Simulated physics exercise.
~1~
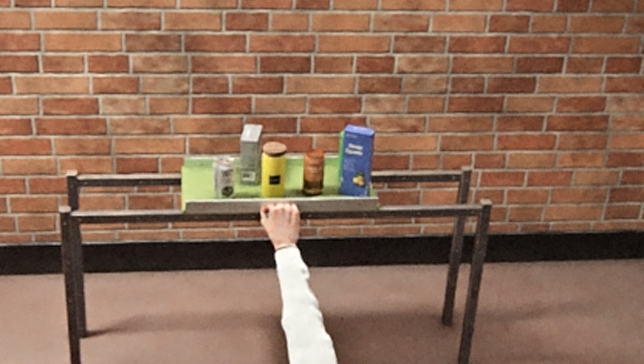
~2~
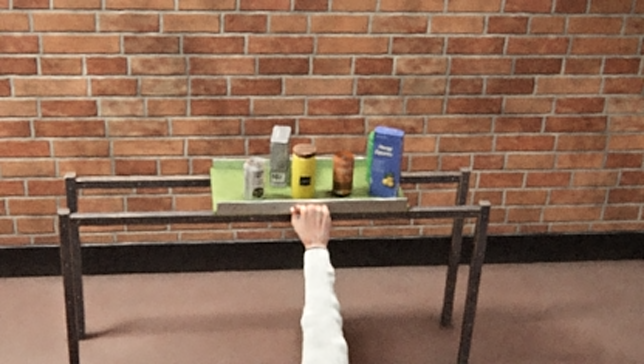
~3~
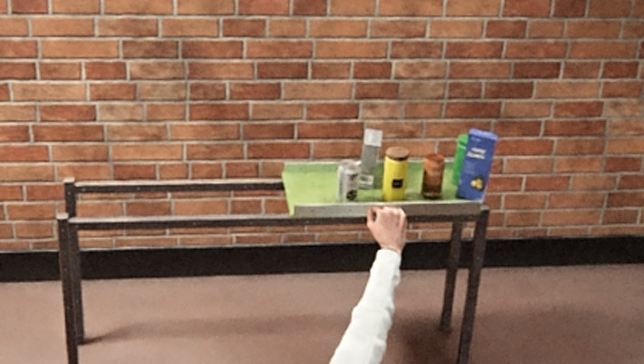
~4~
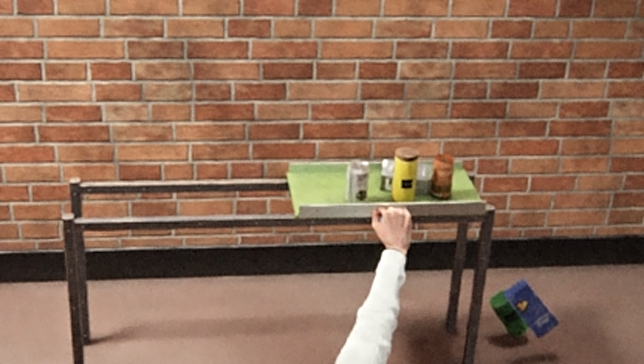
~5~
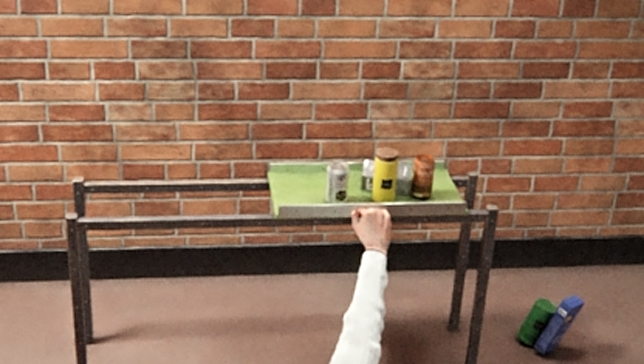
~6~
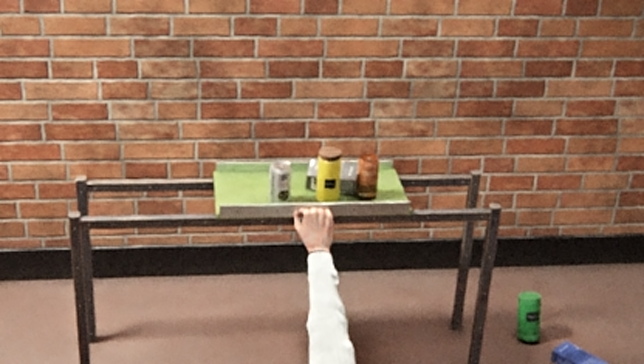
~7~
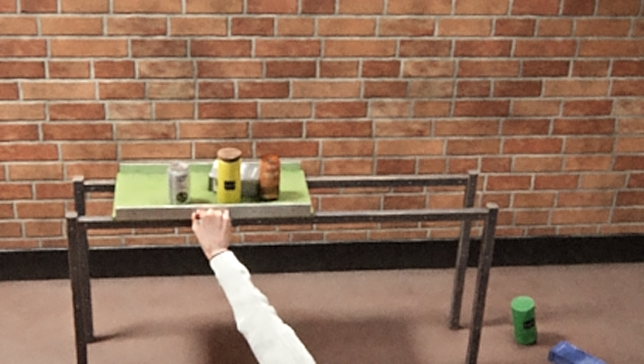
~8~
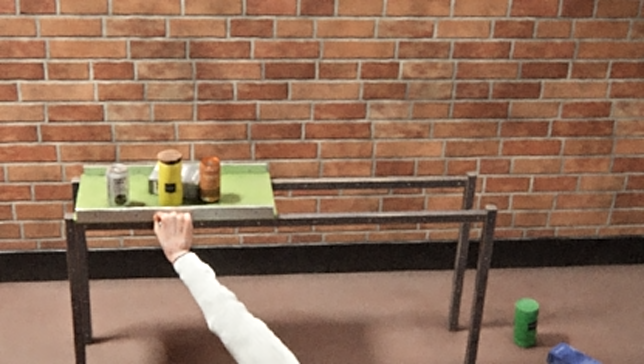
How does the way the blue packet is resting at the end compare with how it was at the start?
At the start the blue packet stands upright on the tray, but at the end it lies on its side on the floor.
